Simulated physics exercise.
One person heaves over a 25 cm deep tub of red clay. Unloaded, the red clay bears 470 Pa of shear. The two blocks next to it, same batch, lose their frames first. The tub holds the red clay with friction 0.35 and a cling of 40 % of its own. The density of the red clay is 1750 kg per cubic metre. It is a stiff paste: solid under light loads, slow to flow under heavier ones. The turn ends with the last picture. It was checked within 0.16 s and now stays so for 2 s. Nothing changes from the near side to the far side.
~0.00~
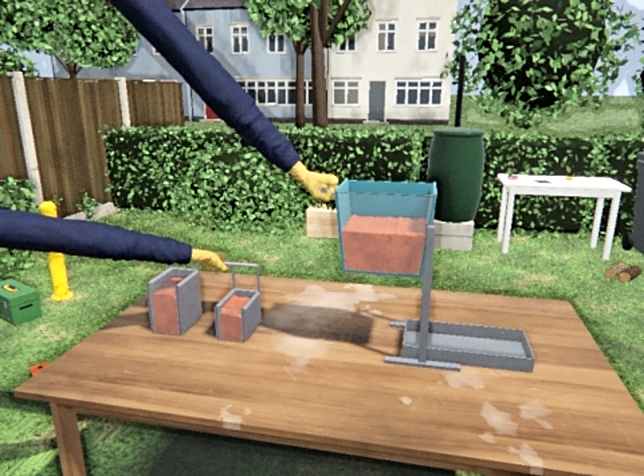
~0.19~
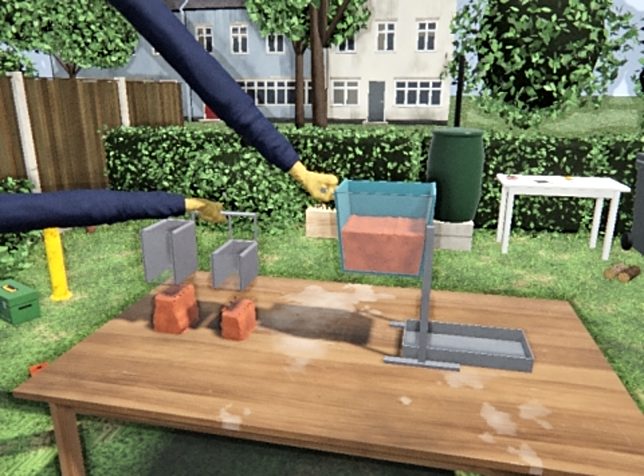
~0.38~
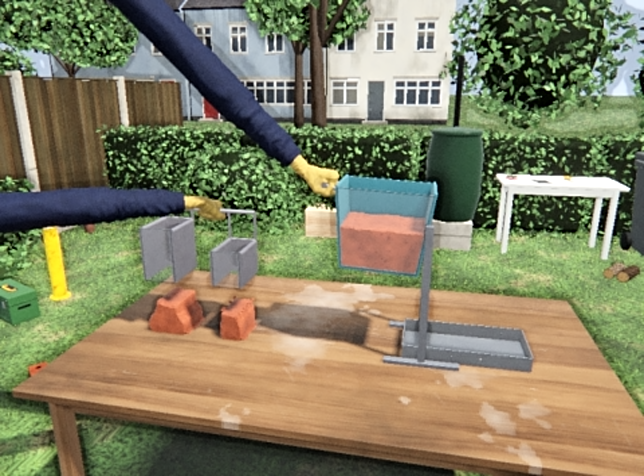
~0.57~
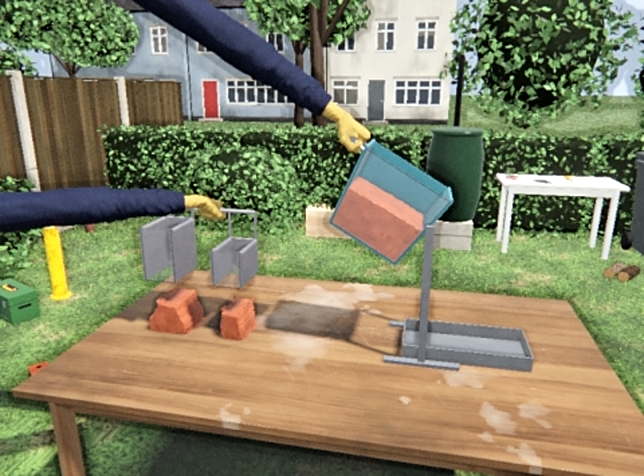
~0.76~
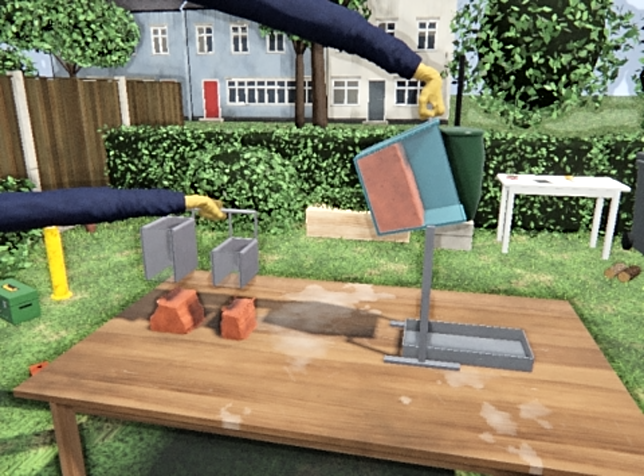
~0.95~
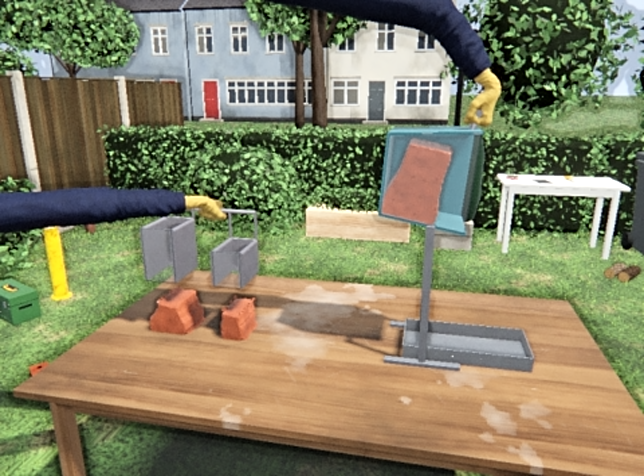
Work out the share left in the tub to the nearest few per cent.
It comes to some 53 %.
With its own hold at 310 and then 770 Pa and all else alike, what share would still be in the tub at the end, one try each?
In turn about 45 %, 55 %.
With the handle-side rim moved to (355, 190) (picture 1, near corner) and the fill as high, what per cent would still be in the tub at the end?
In that case some 60 per cent.
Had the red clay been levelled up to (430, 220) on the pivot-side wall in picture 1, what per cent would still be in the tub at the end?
Then about 40 %.
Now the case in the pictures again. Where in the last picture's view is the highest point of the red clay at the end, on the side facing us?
Around (407, 192).
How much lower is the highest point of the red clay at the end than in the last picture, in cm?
Some 14 cm.
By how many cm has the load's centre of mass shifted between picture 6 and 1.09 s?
Roughly 8 cm.
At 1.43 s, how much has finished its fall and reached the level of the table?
Some 40 per cent.
After 1.09 s, the tub is at 94 degrees and holds 93 %.
After 1.26 s, the tub is at 94 degrees and holds 56 %.
After 1.43 s, the tub is at 94 degrees and holds 54 %.
After 1.60 s, the tub is at 94 degrees and holds 53 %.
After 2.95 s, at the end, the tub is at 94 degrees and holds 53 %.
